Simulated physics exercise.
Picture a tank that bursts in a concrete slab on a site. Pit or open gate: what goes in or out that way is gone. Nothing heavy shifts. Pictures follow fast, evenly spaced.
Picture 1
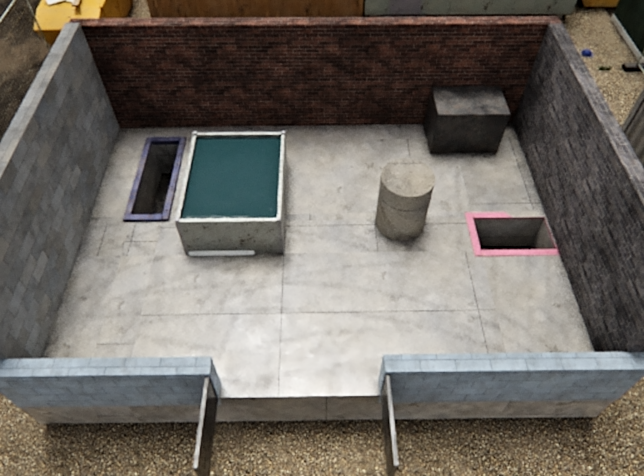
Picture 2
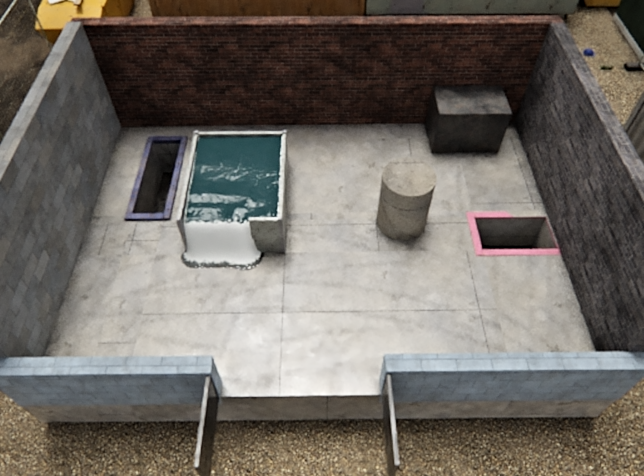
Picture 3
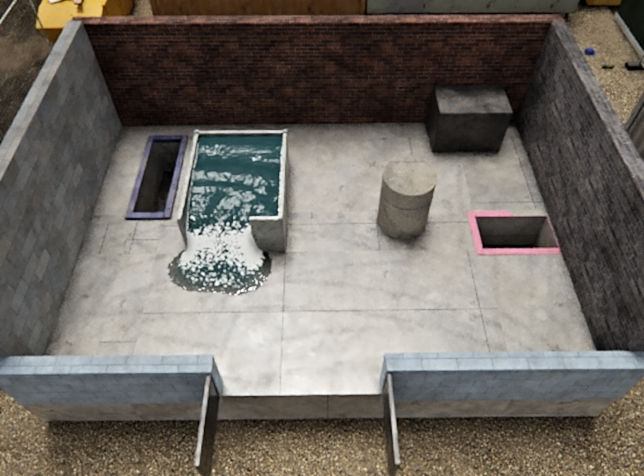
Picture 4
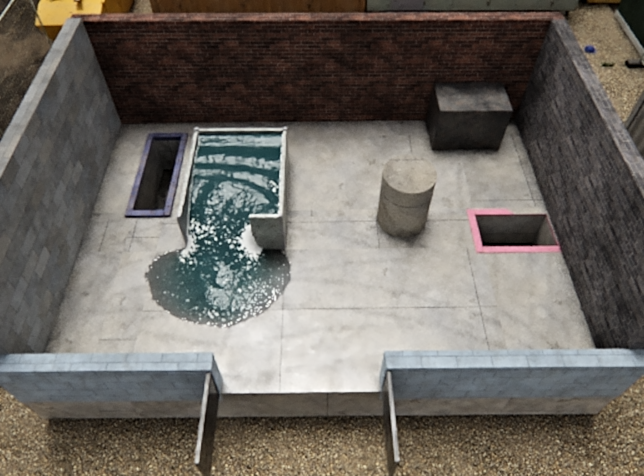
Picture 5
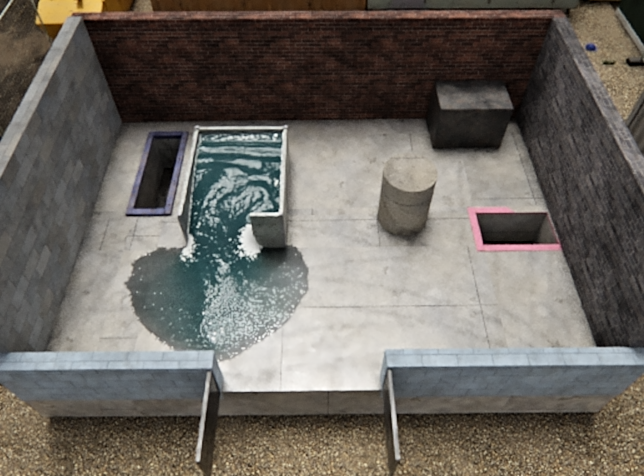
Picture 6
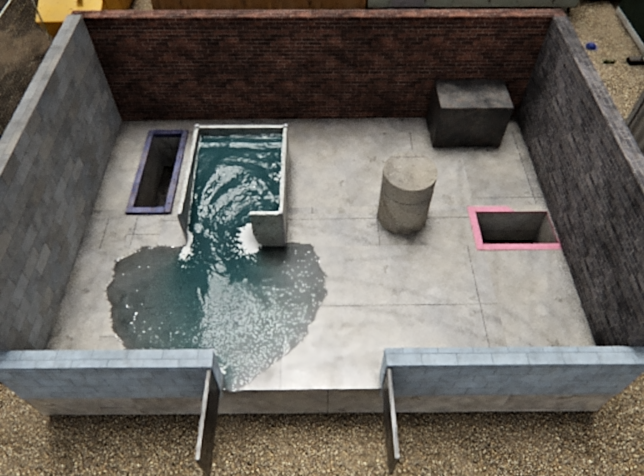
To begin with, dark green water sits still in a raised rectangular tank inside a walled concrete yard. Water then bursts out through the left part of the tank's near side in a white, foaming rush, and spreads across the floor in a widening, rounded pool, reaching the low front wall.
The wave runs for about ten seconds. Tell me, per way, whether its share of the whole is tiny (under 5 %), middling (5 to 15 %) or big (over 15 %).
In order: The gate will not stay within fifteen per cent, the pink pit will not reach five per cent, the blue pit will not leave the five-to-fifteen per cent band.
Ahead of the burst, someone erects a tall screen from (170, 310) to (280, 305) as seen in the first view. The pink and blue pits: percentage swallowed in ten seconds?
The pink pit gets 14 per cent and the blue pit gets 4 per cent.
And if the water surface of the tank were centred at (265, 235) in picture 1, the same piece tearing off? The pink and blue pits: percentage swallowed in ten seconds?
Estimated shares - pink: Some 0 in a hundred; blue: Some 2 in a hundred.
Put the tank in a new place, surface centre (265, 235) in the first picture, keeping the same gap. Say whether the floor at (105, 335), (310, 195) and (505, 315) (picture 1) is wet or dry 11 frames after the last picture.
In turn: Under water, dry, dry.
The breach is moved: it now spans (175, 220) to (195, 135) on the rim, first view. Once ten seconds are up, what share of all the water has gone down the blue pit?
About 50 percent ends up in the blue pit, by my reckoning.
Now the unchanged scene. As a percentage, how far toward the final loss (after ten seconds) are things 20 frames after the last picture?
Share gone by then: About 50 %.
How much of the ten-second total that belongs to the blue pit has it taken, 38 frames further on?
55 %.
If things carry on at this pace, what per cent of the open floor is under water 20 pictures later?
That comes to about 35 per cent.
A moment on, water covers 25 % of the floor; the gate 4 %, the pink pit 0 %, the blue pit 0 %.
Next, water covers 25 % of the floor; the gate 12 %, the pink pit 0 %, the blue pit 0 %.
Then, water covers 35 % of the floor; the gate 22 %, the pink pit 0 %, the blue pit 2 %.
Later, water covers 45 % of the floor; the gate 32 %, the pink pit 0 %, the blue pit 6 %.
In the end, water covers 60 % of the floor; the gate 38 %, the pink pit 0 %, the blue pit 10 %.
